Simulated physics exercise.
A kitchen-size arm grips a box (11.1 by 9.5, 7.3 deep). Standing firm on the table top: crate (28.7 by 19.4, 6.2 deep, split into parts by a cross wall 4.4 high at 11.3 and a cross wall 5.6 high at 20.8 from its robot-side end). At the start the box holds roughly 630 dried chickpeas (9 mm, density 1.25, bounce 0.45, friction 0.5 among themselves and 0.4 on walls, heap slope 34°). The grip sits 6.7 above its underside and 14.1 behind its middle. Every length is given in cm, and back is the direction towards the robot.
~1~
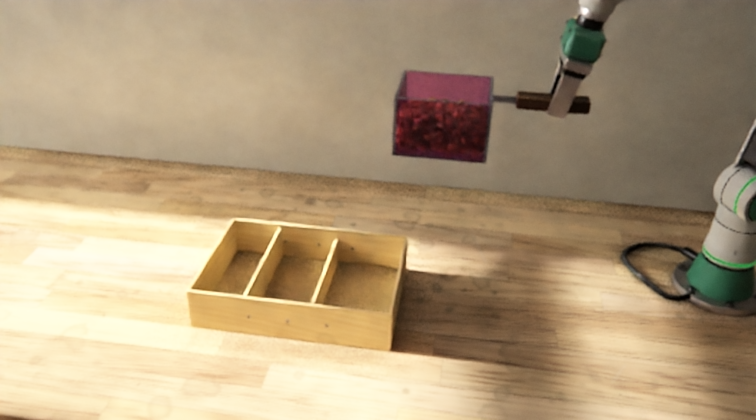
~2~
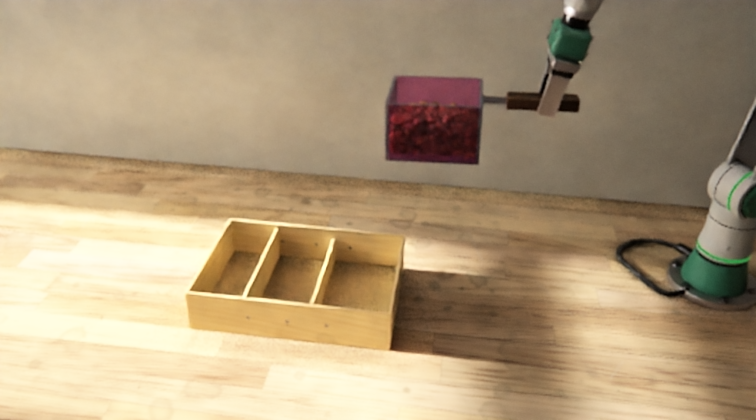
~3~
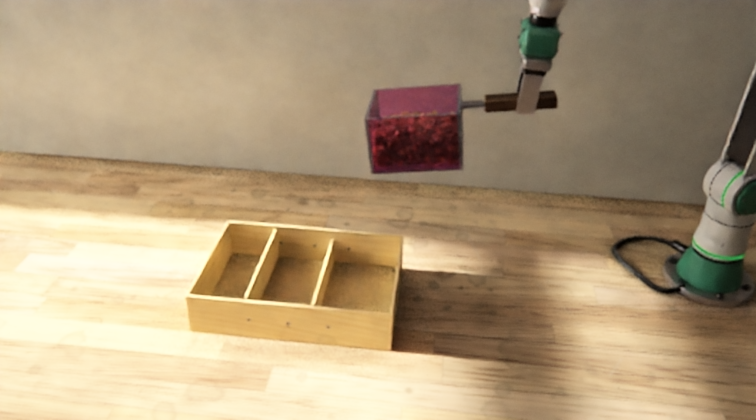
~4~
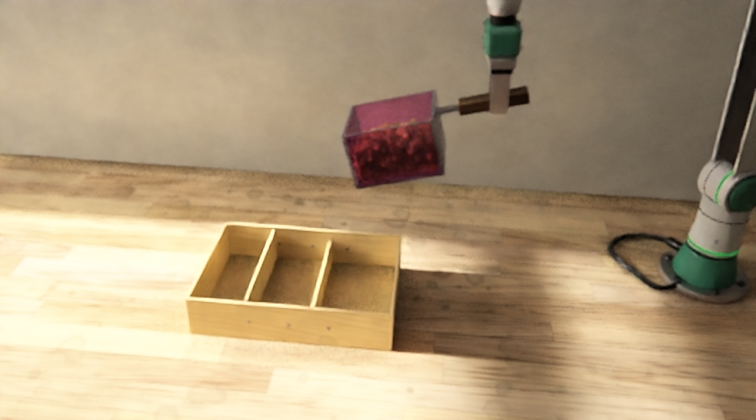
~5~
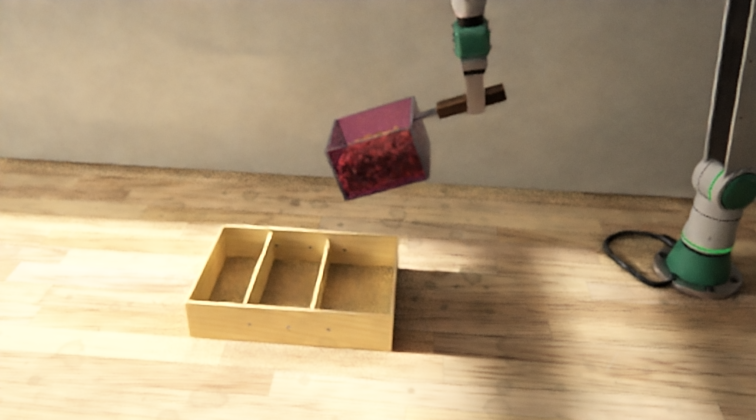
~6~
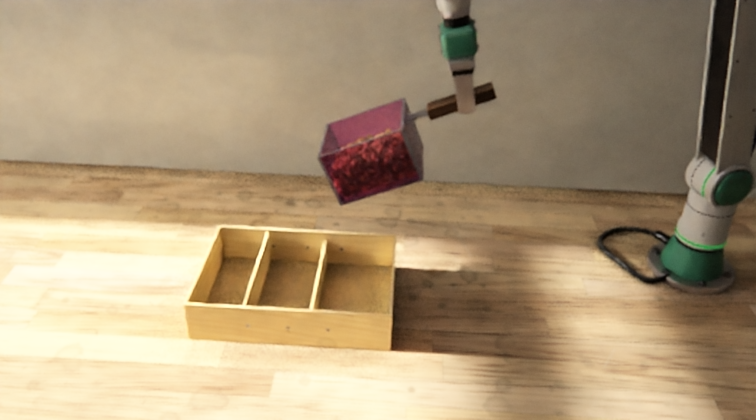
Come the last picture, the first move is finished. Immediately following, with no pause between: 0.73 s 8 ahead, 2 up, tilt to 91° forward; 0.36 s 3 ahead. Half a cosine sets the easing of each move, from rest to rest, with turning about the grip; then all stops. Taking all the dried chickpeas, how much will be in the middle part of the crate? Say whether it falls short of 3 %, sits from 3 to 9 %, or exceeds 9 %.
It falls short of 3 %.
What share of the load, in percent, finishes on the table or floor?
0 per cent, more or less.
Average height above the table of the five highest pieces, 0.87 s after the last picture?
Estimated height above table: About 26 centimetres.
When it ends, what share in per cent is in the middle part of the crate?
Estimate: About 0 %.
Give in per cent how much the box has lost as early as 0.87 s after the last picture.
About 25 in a hundred parts are out by then.
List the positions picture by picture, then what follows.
In the first frame, the box floor at (442, 139), level; upper third of the load around (442, 116), from x 400 to 485, top at y 100; 628 in the box.
In the second frame, the box floor at (434, 143), tilted 2° forward; upper third of the load around (436, 119), from x 390 to 475, top at y 105.
In the third frame, the box floor at (419, 152), tilted 8° forward; upper third of the load around (426, 128), from x 375 to 460, top at y 115.
In the fourth frame, the box floor at (402, 161), tilted 15° forward; upper third of the load around (411, 139), from x 355 to 440, top at y 120.
In the fifth frame, the box floor at (388, 169), tilted 21° forward; upper third of the load around (399, 146), from x 340 to 425, top at y 125.
In the sixth frame, the box floor at (382, 172), tilted 23° forward; upper third of the load around (392, 149), from x 335 to 415, top at y 130; 628 in the box.
Then, 0.44 s on, tilted 67° forward, highest piece 27 above the table; 628 in the box.
Then, 0.87 s on, tilted 91° forward, highest piece 27 above the table; 482 in the box, 122 in the robot-side part, 24 in flight or on a rim.
Then, 1.29 s on, tilted 91° forward, highest piece 23 above the table; 330 in the box, 269 in the robot-side part, 29 in flight or on a rim.
Then, 2.34 s on, tilted 91° forward, highest piece 23 above the table; 347 in the robot-side part, 281 in the box.
In the end, 347 in the robot-side part, 281 in the box. That is 0 % in the middle part of the crate.
